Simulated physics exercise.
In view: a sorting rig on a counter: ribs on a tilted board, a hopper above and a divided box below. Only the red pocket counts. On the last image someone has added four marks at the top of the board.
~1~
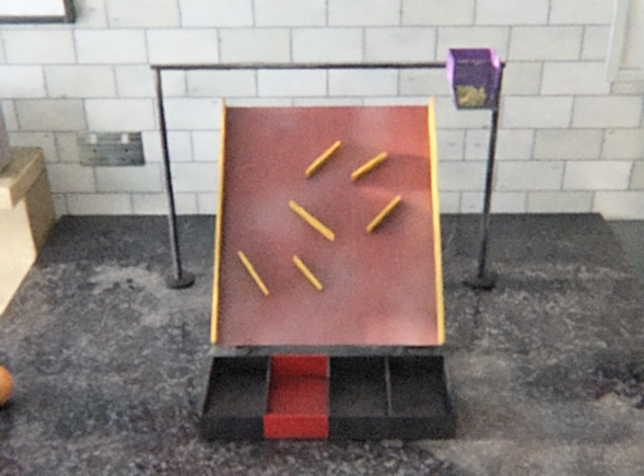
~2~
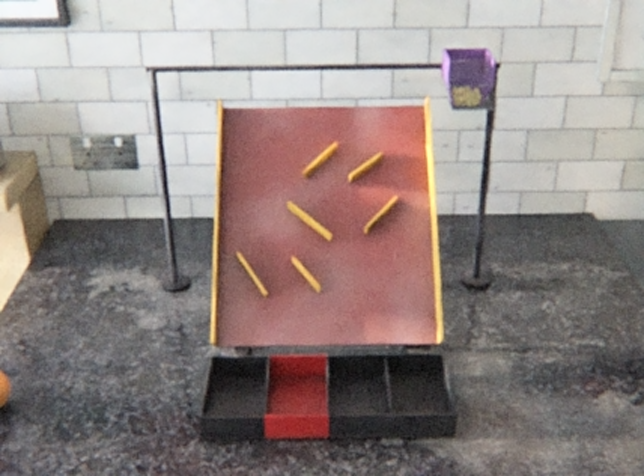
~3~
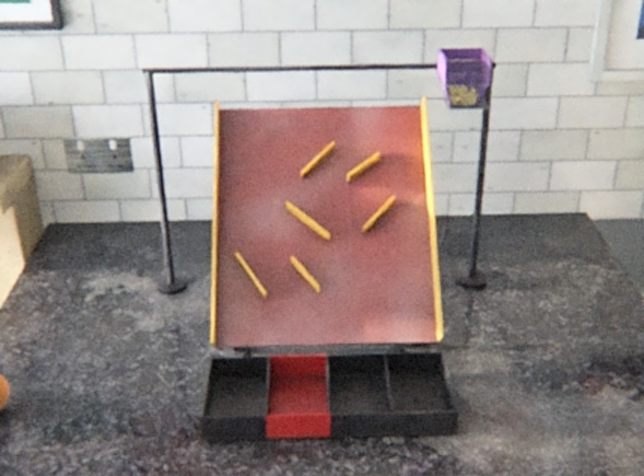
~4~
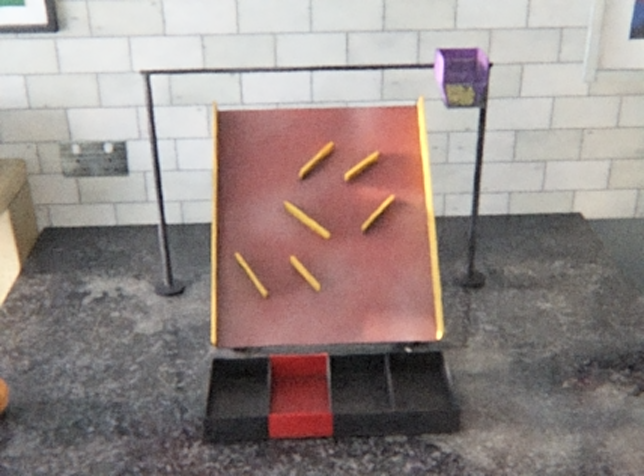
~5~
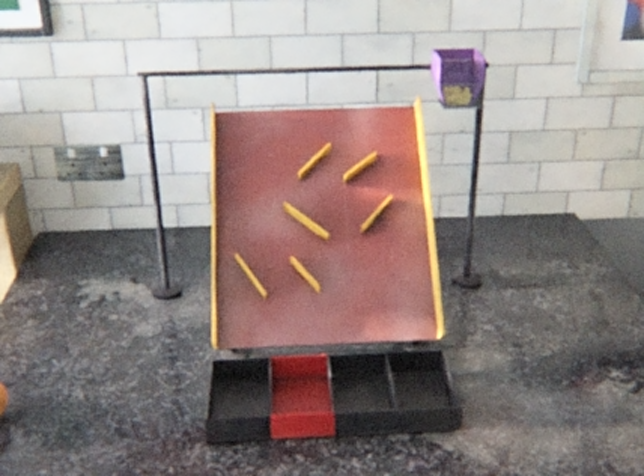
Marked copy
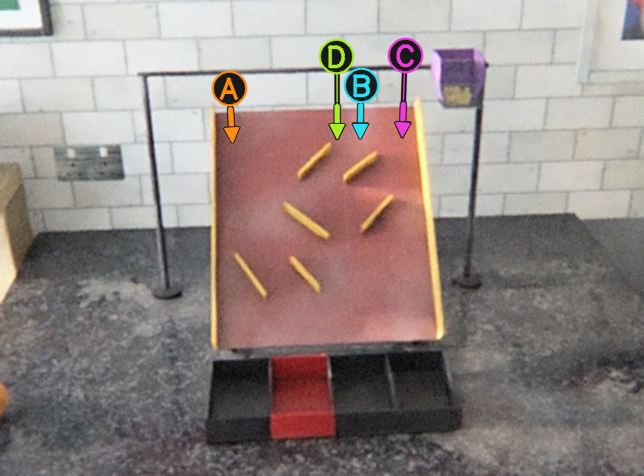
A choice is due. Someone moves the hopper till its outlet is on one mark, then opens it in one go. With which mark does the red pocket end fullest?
A.
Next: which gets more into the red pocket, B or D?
That would be D.
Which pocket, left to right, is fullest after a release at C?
The fourth.
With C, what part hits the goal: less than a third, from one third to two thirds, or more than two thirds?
Less than a third.
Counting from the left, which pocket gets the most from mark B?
The third from the left.
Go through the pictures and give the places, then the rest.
Hopper near (470, 93), soya beans, door shut, in the first picture.
Ribs (304, 172) to (337, 142), (350, 175) to (382, 152), in the second picture.
Ribs (286, 202) to (330, 235), (364, 227) to (394, 196), in the third picture.
Ribs (236, 253) to (266, 294), (292, 256) to (320, 287), in the fourth picture.
Red pocket near (303, 424), number 2 of 4 from the left, in the fifth picture.
On the marked copy, mark A meets the board at (232, 136); mark B meets the board at (360, 133); mark C meets the board at (402, 131); mark D meets the board at (337, 133).
For mark A, close to a third in the red pocket, close to half in other pockets, a small share outside the box.
For mark B, none at all in the red pocket, all but a few in other pockets, only a few outside the box.
For mark C, a small share in the red pocket, the bulk in other pockets, a small share outside the box.
For mark D, close to a quarter in the red pocket, the bulk in other pockets.
